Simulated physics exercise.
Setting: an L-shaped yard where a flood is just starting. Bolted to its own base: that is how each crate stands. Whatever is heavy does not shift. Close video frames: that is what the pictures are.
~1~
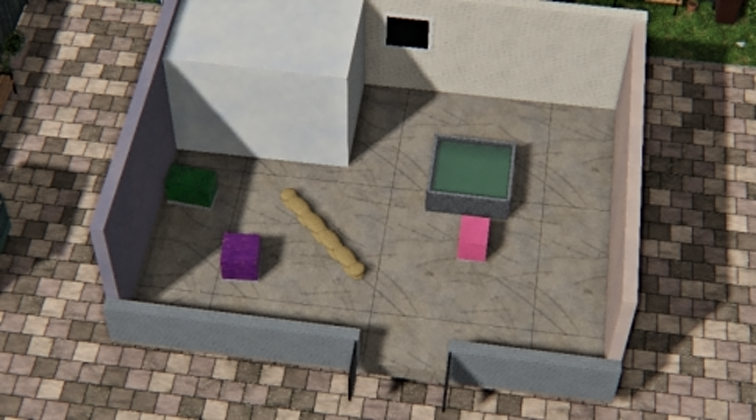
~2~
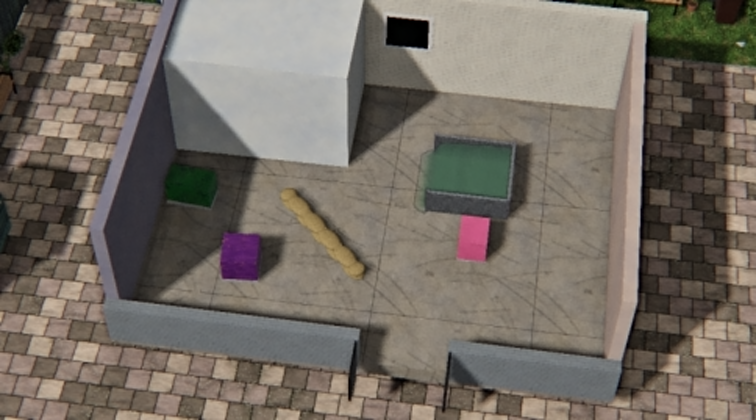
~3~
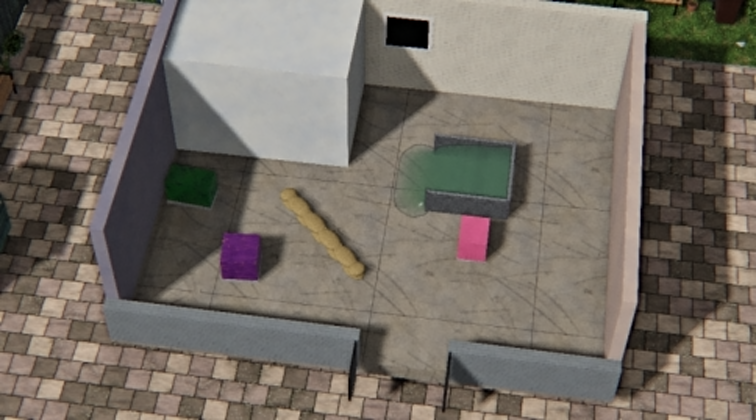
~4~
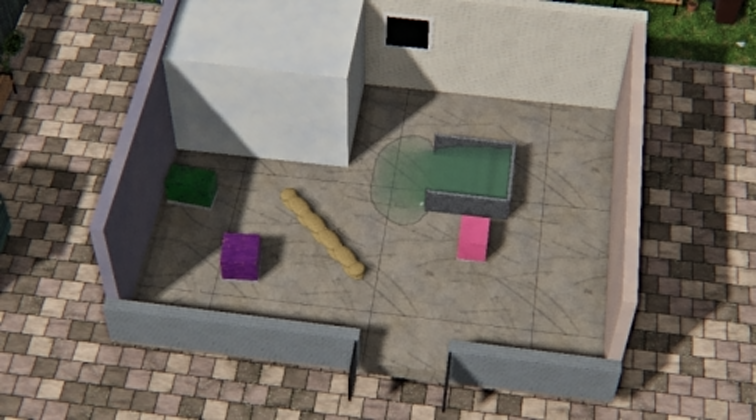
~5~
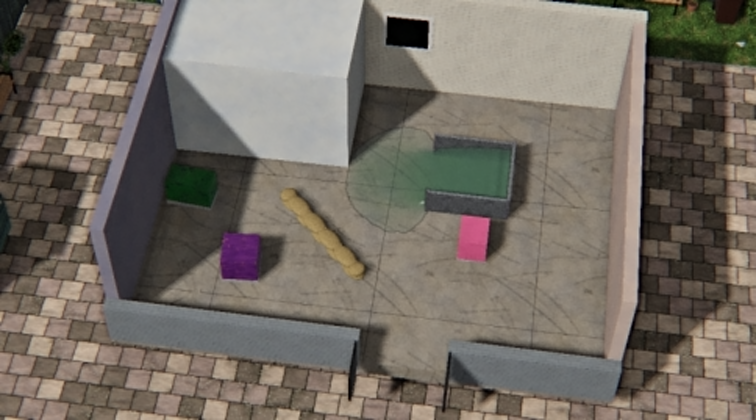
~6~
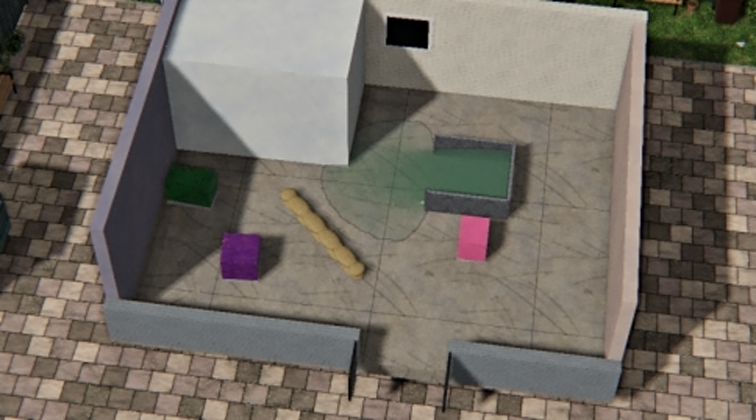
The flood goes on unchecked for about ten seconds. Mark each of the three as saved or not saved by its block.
Green crate - not saved; pink crate - saved; purple crate - saved.
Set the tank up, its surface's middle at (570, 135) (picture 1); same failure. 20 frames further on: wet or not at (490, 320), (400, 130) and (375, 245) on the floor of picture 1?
As listed: Clear, covered, flooded.
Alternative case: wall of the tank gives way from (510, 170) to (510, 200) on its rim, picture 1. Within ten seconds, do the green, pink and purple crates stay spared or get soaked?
Here goes: Green crate - left alone; pink crate - left alone; purple crate - left alone.
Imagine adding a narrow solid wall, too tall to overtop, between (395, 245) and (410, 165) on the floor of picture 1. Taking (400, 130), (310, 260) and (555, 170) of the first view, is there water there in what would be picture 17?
First inundated, then unwetted, then unwetted.
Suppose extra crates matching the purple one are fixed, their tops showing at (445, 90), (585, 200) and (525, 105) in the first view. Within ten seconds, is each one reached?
Respectively: Is reached, comes through fine and comes through fine.
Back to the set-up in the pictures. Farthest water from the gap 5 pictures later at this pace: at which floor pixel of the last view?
About (228, 160).
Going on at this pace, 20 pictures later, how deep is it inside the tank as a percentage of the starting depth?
I'd put it near 12 per cent.
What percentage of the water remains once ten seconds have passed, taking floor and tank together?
Some 98 per cent.
A moment on, water covers 15 % of the floor; the green crate not reached, the pink crate not reached, the purple crate not reached.
Next, water covers 20 % of the floor; the green crate water round its plinth, the pink crate not reached, the purple crate not reached.
Then, water covers 30 % of the floor; the green crate water round its plinth, the pink crate not reached, the purple crate not reached.
Later, water covers 50 % of the floor; the green crate water round its plinth, the pink crate water round its plinth, the purple crate water round its plinth.
In the end, water covers 70 % of the floor; the green crate was topped, the pink crate stayed above the water, the purple crate stayed above the water.
